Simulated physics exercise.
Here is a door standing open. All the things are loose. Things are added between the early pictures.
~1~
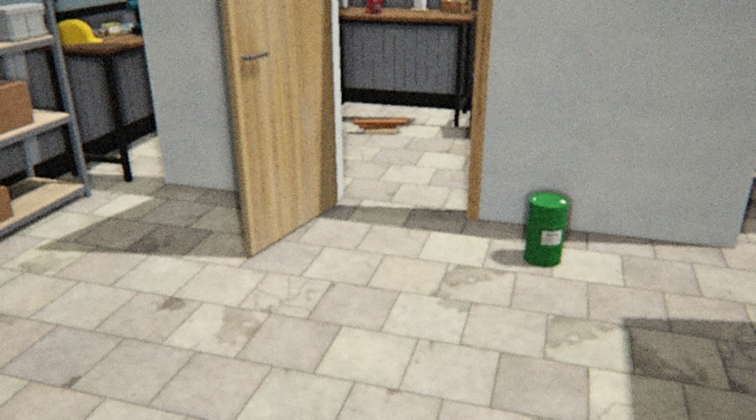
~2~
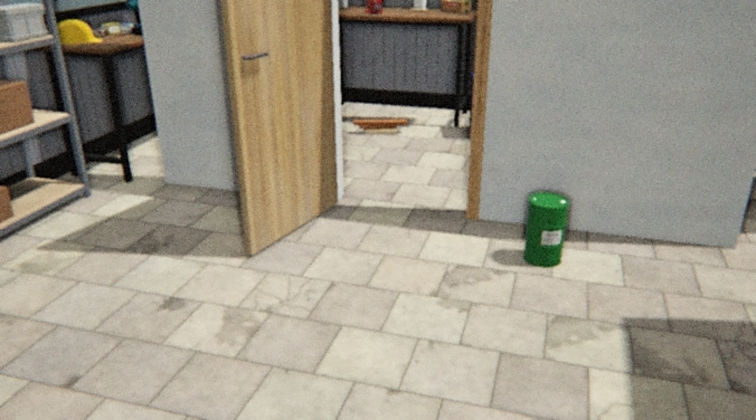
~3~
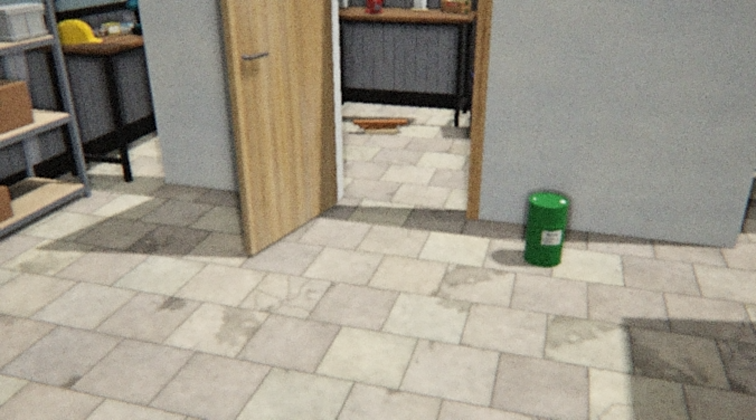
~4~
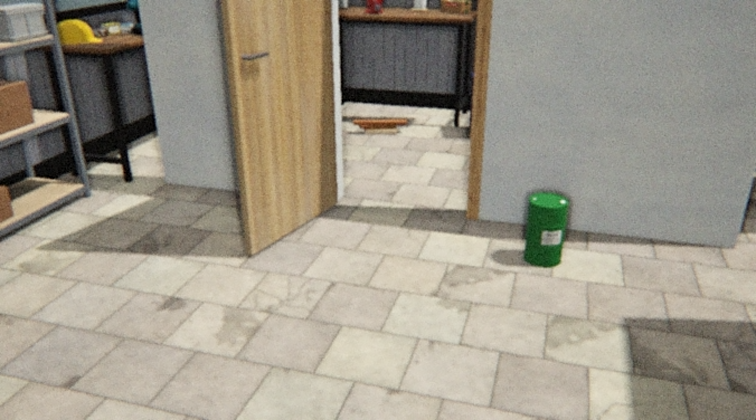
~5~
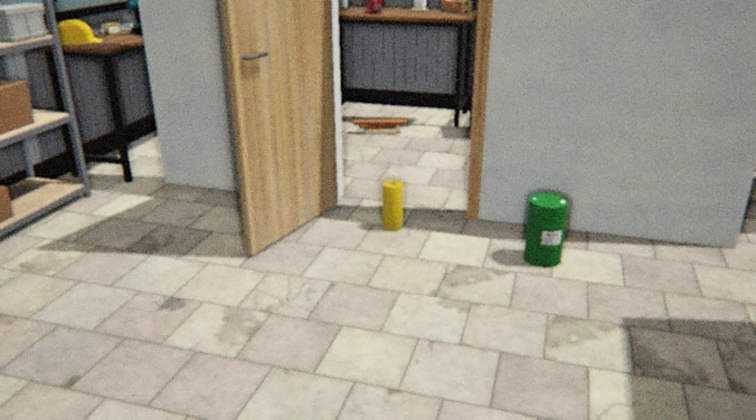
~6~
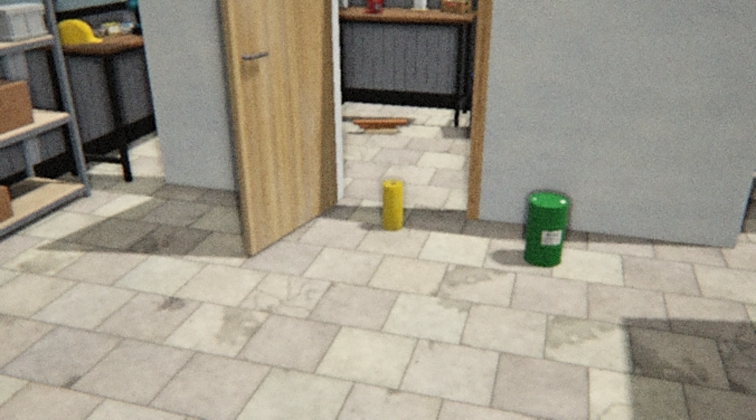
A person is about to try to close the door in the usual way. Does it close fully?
As it turns out, it reaches the frame.
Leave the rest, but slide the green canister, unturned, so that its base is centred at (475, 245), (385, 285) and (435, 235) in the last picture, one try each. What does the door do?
In the first case it shuts; in the second case it shuts; in the third case it stops short.
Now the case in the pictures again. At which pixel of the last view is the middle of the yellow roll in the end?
At about (416, 182).
Then, 0.90 s on from there, door at 52°.
Then, 1.40 s on from there, door at 8°; yellow roll shifted well along near (421, 193).
Then, 1.80 s on from there, door at 0°; yellow roll turned 57° from how it was put near (430, 180).
In the end, door at 0°; toppled on the floor, yellow roll; green canister unmoved. At the end, from the last picture's camera, yellow roll near (416, 182).
